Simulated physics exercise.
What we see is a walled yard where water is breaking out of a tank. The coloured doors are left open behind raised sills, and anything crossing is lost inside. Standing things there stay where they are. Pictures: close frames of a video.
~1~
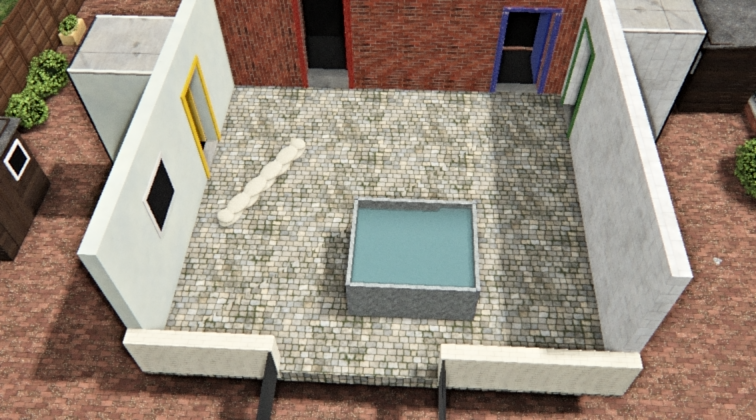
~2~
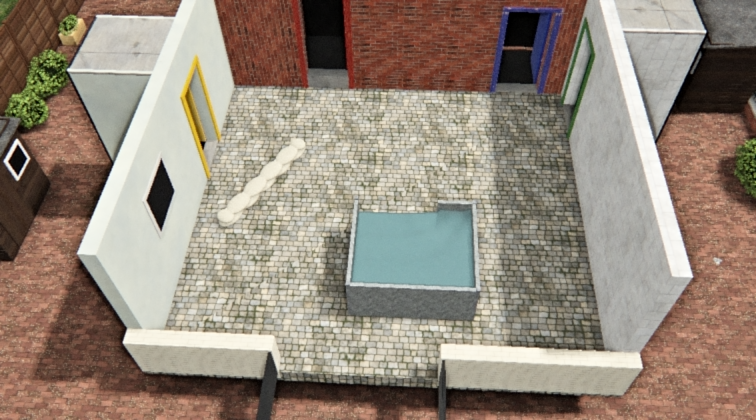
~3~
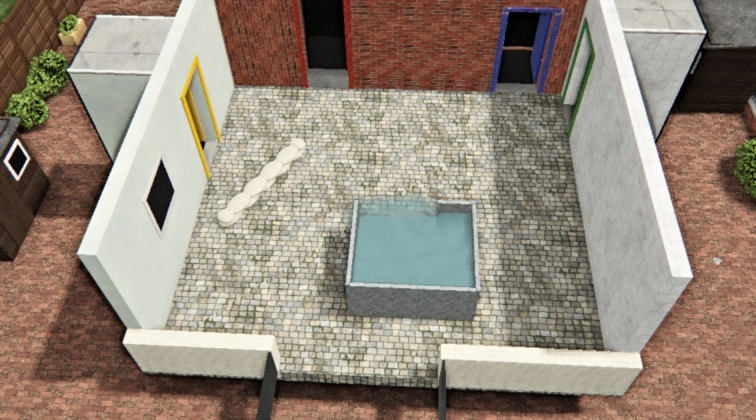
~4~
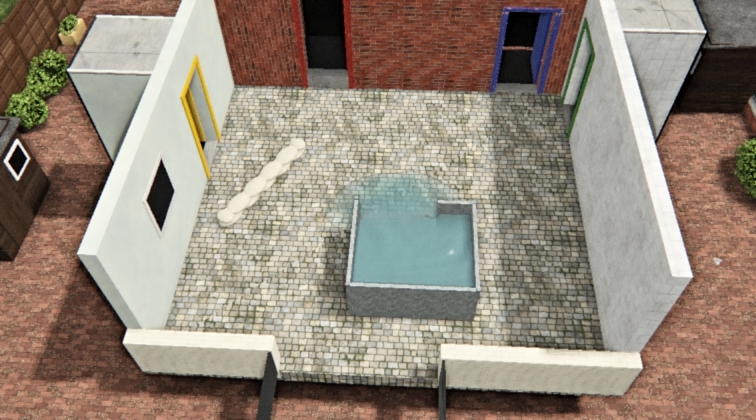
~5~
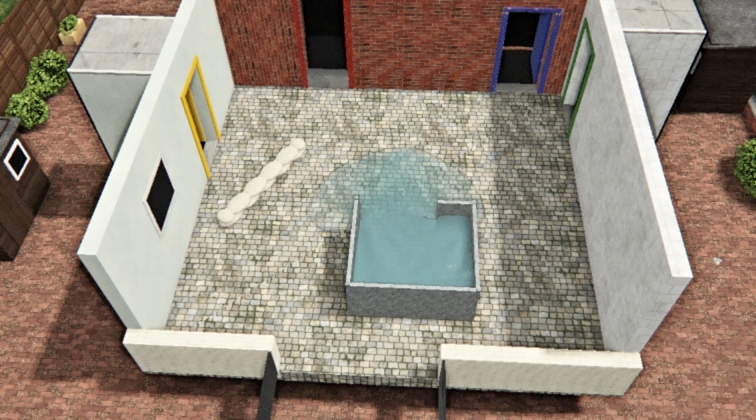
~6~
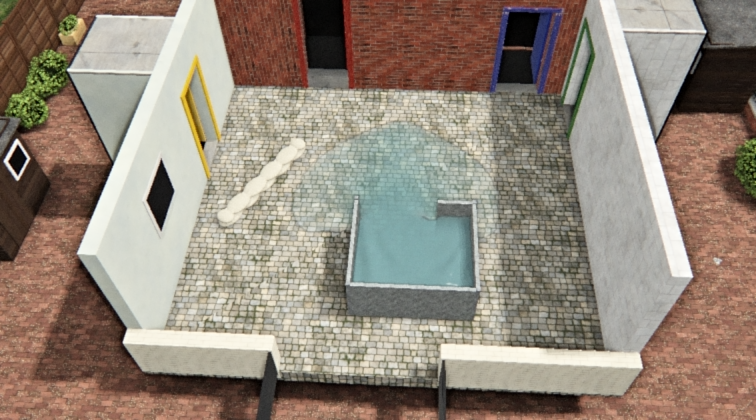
Water pouring from a gap in the far side of an open tank, fanning out across a walled yard's paving.
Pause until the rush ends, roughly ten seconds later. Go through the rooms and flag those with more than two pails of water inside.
The blue door is going to let through more than allowed; the green door is going to let through more than allowed; the yellow door is going to let through more than allowed; the red door is going to let through no more than allowed.
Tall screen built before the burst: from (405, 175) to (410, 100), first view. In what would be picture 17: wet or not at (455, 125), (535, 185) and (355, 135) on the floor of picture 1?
Results in order: Swamped / bone-dry / swamped.
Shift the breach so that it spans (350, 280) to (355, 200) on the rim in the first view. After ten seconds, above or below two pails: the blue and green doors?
The blue door falls short and the green door tops the limit.
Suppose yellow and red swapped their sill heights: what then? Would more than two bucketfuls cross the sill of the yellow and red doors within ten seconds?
Outcome - yellow doesn't reach it, red gets too much.
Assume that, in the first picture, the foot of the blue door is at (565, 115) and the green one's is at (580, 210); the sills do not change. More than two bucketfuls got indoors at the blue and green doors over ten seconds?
Taking them in turn, the blue one tops the two-pail mark and the green one falls short.
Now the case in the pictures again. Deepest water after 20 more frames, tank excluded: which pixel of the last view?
Pointing at (233, 93).
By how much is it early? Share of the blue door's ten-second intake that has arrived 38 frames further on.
Close to 80 out of every hundred.
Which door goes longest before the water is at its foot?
Result: The one in yellow.
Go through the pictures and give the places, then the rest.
In the first frame, still water in the open tank at (414, 244).
In the second frame, water pours out on the open tank's far side and has run to a hidden place.
In the third frame, the front is at a hidden place, out from the gap on the open tank's far side.
In the fourth frame, the front is at (411, 174), out from the gap on the open tank's far side.
In the fifth frame, water pours out on the open tank's far side and has run to (415, 151).
In the sixth frame, water pours out on the open tank's far side and has run to (390, 125).
A moment on, water covers 35 % of the floor; the blue door not reached, the green door not reached, the yellow door not reached, the red door wet at the sill, nothing in.
Next, water covers 40 % of the floor; the blue door under two buckets in, the green door wet at the sill, nothing in, the yellow door not reached, the red door wet at the sill, nothing in.
Then, water covers 55 % of the floor; the blue door over two buckets in, the green door over two buckets in, the yellow door wet at the sill, nothing in, the red door wet at the sill, nothing in.
Later, water covers 80 % of the floor; the blue door over two buckets in, the green door far over two buckets in, the yellow door over two buckets in, the red door wet at the sill, nothing in.
In the end, water covers 95 % of the floor; the blue door over two buckets in, the green door far over two buckets in, the yellow door far over two buckets in, the red door wet at the sill, nothing in.
